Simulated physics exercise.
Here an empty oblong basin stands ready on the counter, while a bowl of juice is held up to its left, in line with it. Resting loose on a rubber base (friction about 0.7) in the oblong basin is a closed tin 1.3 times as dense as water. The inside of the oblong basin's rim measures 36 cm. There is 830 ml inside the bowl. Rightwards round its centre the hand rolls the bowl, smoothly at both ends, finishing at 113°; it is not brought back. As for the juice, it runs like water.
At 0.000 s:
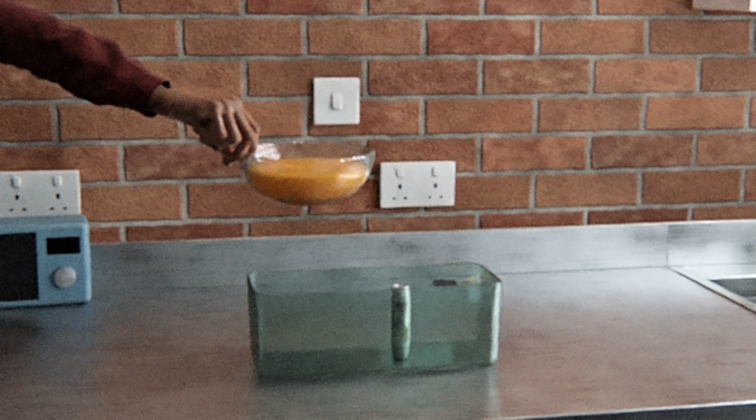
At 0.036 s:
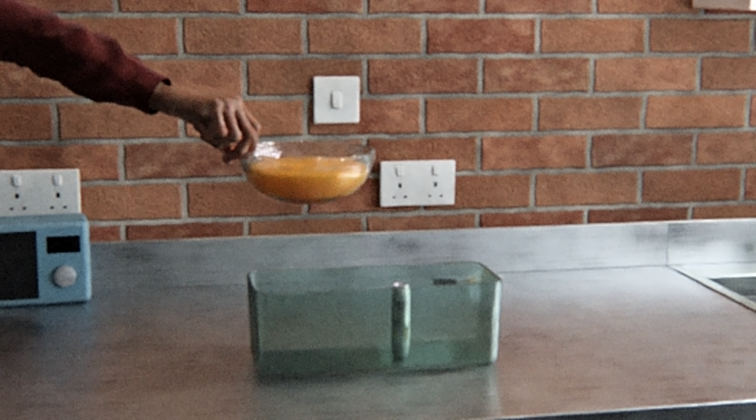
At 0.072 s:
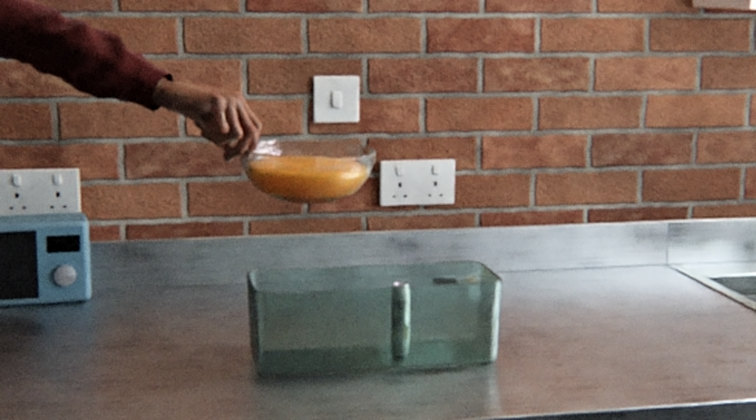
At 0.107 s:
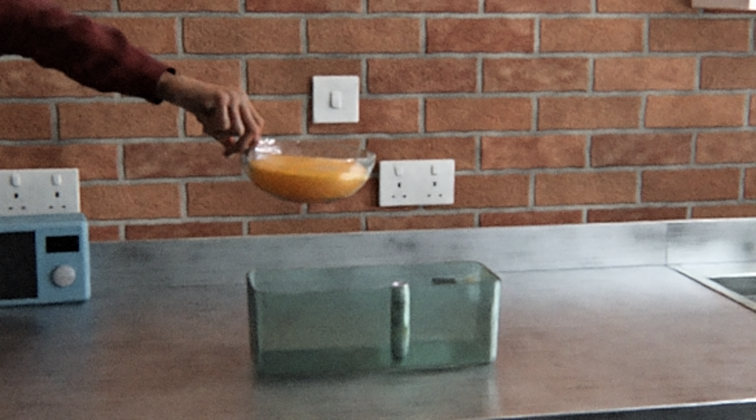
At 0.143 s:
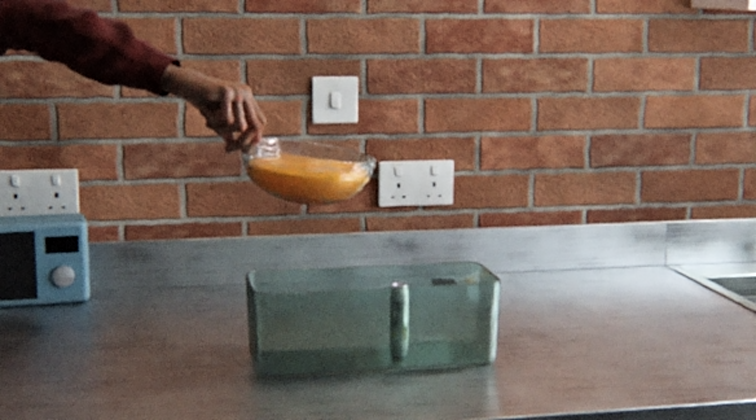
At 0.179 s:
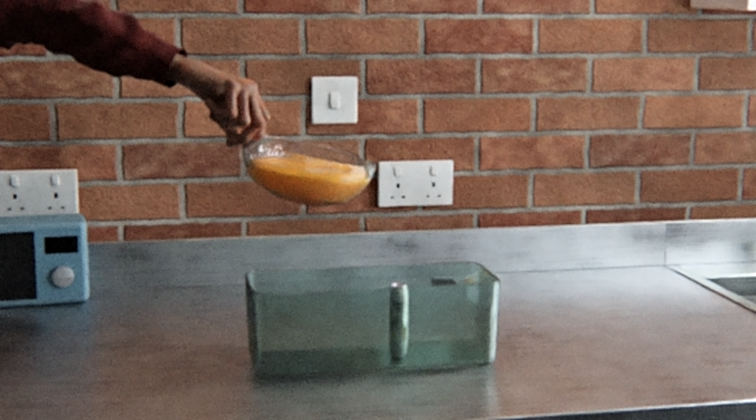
A hand held a clear bowl of orange juice above and to the left of an empty, greenish see-through basin on the counter, then slowly tilted it a little to the right.
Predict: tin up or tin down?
It does not come down.
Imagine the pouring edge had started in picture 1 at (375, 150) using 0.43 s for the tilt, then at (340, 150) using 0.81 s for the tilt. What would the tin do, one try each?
In the first try it comes down; in the second it comes down.
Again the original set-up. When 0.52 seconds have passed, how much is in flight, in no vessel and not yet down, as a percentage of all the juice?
About 60 per cent.
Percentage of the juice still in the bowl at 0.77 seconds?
Roughly 0 per cent.
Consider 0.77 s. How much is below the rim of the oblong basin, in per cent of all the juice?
About 92 %.
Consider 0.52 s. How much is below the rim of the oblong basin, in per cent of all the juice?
I'd estimate some 18 percent of the liquid.
After 0.52 s the tilt is 80° and 20 per cent is still to pour; the tin stands where it began.
After 0.77 s the tilt is 112° and 0 per cent is still to pour; the tin stands 1 cm from where it began.
After 1.03 s the tilt is 113° and 0 per cent is still to pour; the tin leans 5°.
After 1.31 s the tilt is 113° and 0 per cent is still to pour; the tin stands where it began.
In the end the tin stands where it began.
